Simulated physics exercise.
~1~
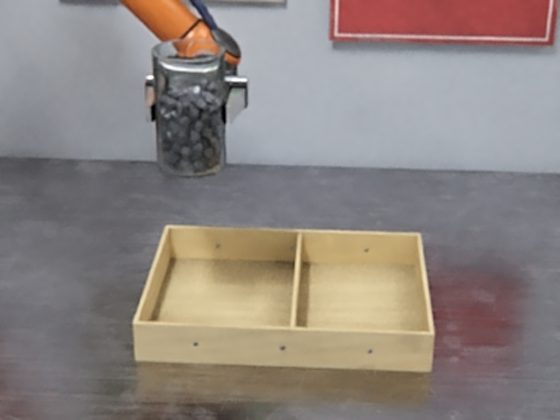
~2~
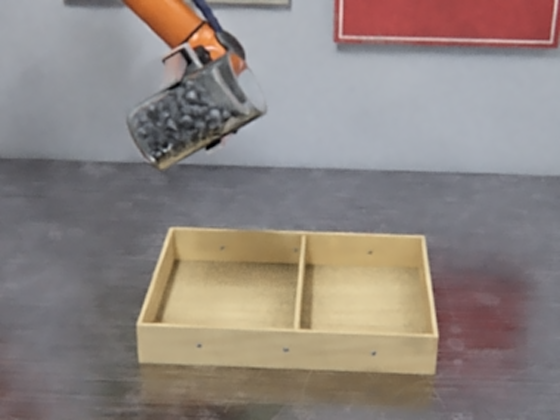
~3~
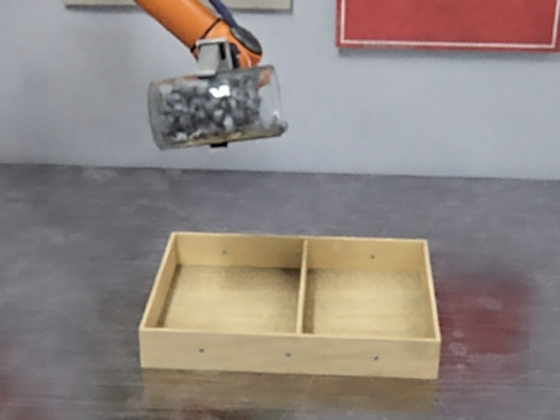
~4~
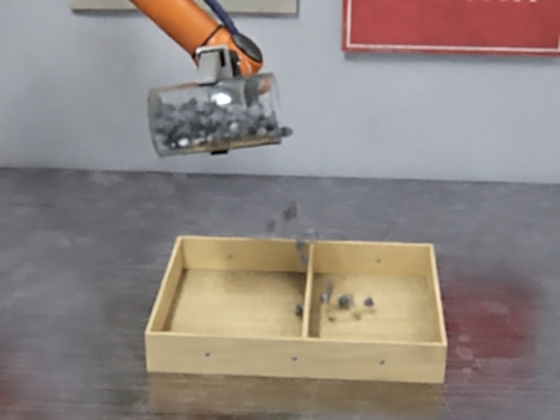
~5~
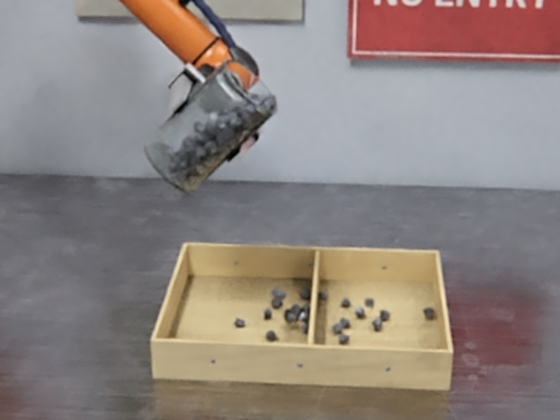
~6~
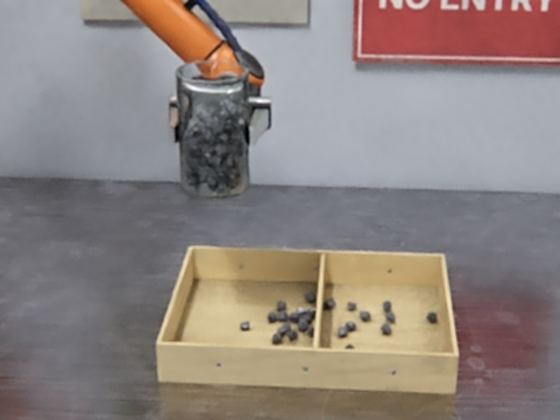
On a grey tabletop, an orange robot arm tips a clear cup, spilling some dark pebbles into a divided wooden tray, then rights it.
